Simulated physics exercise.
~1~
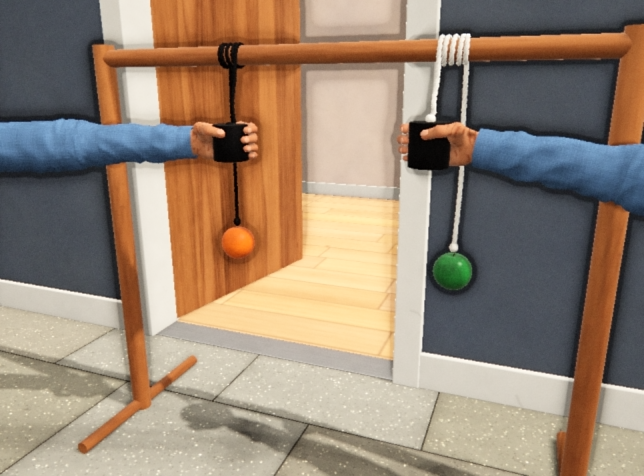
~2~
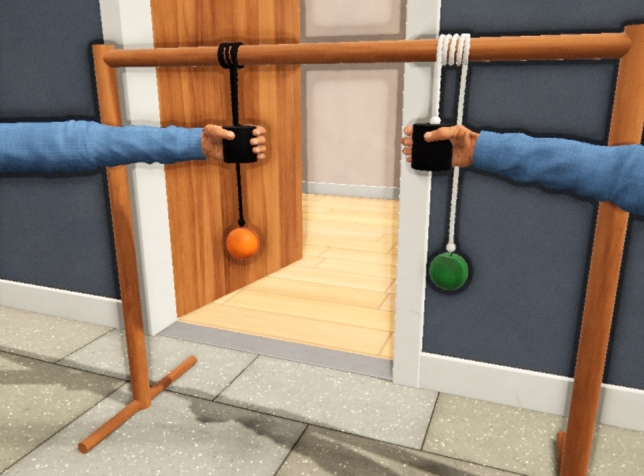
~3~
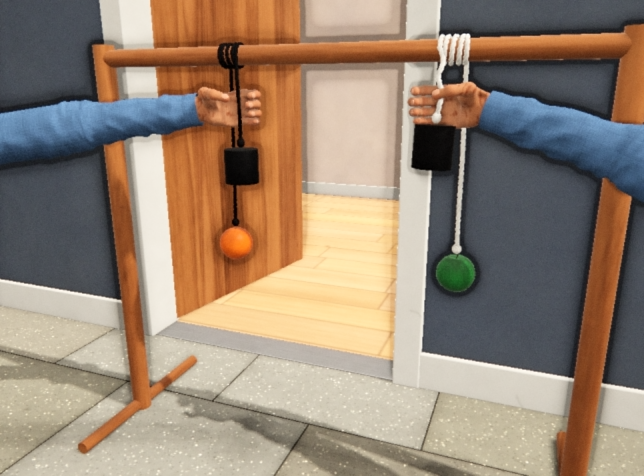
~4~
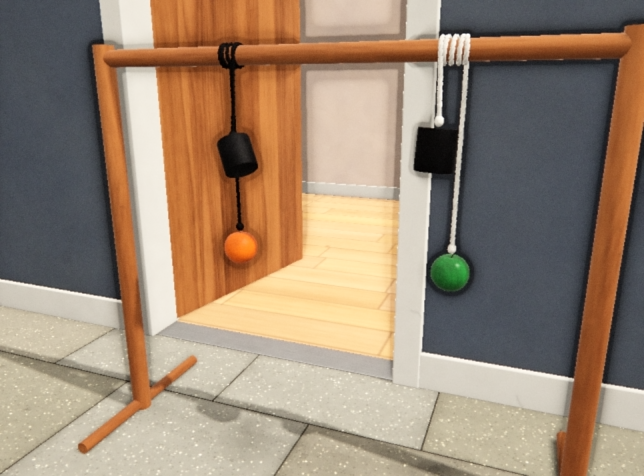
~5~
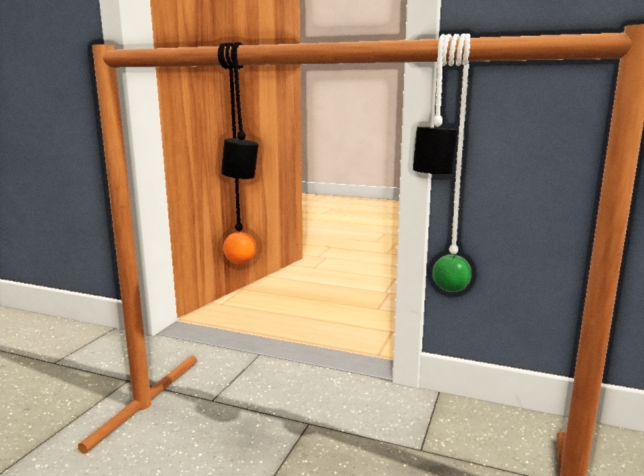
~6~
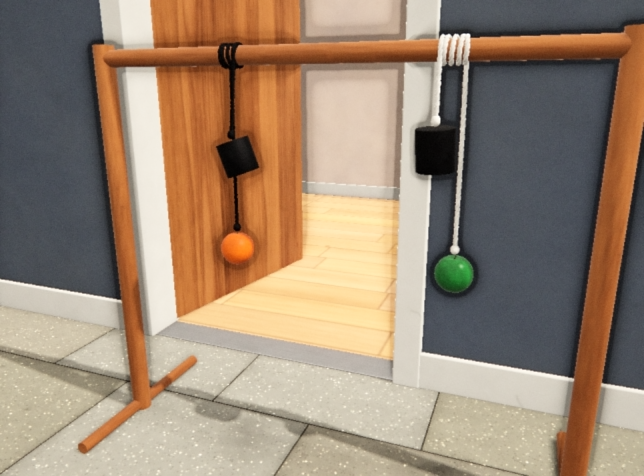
Two hands in blue sleeves reach in from either side to grip black blocks hanging from a brown wooden rail, seen by a still camera before an open doorway and dark blue walls. The left block is on a black cord with an orange ball below it, while the right is on a looped white cord with a green ball hanging lower. The left hand moves its block slightly right, then both hands open and withdraw. The left block dips a little, rises slightly and tilts about, while the right barely shifts. Both blocks end still hanging in the air.
